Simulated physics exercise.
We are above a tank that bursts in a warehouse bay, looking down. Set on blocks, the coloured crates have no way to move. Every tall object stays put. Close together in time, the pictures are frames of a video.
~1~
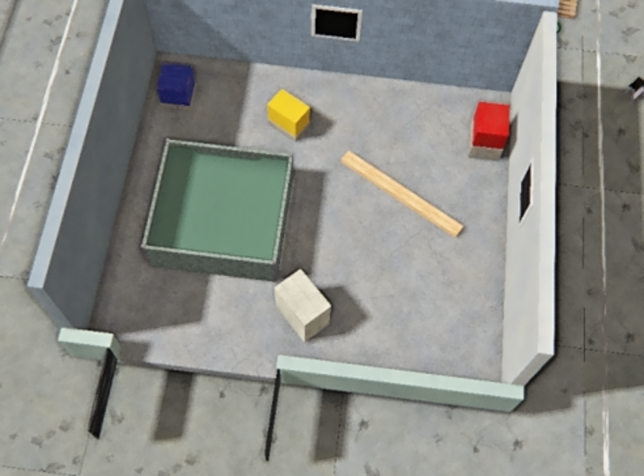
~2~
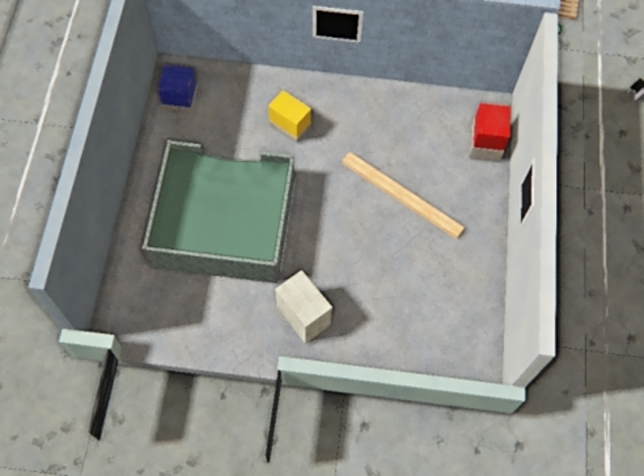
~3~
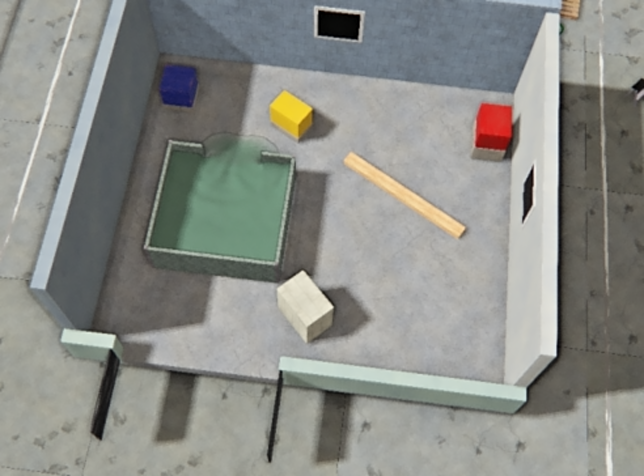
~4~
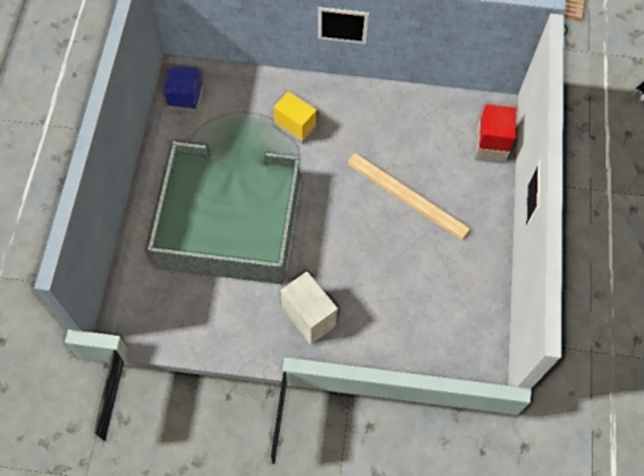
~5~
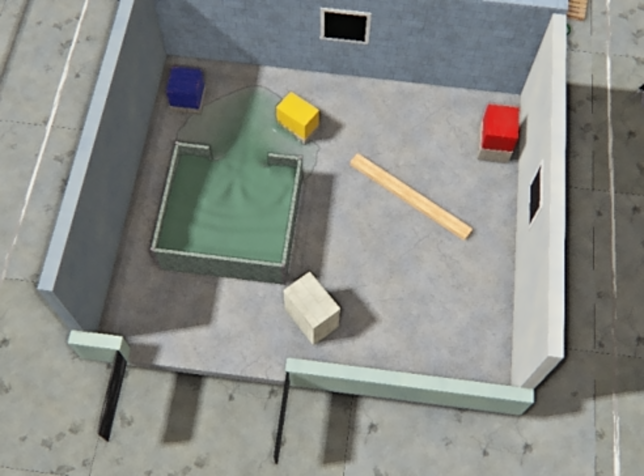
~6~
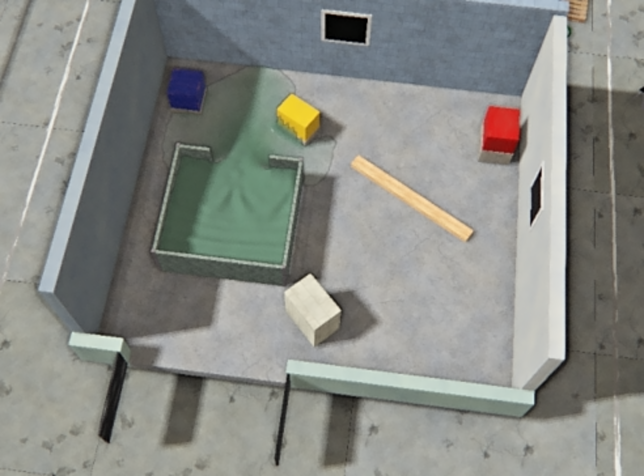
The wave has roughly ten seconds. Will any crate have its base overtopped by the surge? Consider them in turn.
The yellow crate will meet the water; the blue crate will meet the water; the red crate will avoid the water.
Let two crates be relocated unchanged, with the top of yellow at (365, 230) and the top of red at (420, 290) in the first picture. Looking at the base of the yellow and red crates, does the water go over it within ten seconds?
Then: Yellow crate is safe; red crate remains dry.
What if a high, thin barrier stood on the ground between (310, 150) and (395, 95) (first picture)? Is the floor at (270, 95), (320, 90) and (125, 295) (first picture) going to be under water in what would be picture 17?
As listed: Wet, under water, dry.
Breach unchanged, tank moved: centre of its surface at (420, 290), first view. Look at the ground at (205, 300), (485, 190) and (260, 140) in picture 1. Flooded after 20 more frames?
Untouched, submerged, submerged.
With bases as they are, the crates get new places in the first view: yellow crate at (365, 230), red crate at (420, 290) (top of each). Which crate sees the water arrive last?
It's the one in yellow.
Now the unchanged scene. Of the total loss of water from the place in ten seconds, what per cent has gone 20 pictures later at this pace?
Somewhere around 0 per cent, I'd say.
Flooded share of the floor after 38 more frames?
85 %.
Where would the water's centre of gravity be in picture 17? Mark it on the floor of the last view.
I'd put my finger on (242, 172).
A moment on, water covers 20 % of the floor; the yellow crate water round its plinth, the blue crate water round its plinth, the red crate not reached.
Next, water covers 35 % of the floor; the yellow crate water round its plinth, the blue crate water round its plinth, the red crate not reached.
Then, water covers 60 % of the floor; the yellow crate water round its plinth, the blue crate water round its plinth, the red crate water round its plinth.
Later, water covers 85 % of the floor; the yellow crate water round its plinth, the blue crate water round its plinth, the red crate water round its plinth.
In the end, water covers 95 % of the floor; the yellow crate was topped, the blue crate was topped, the red crate stayed above the water.
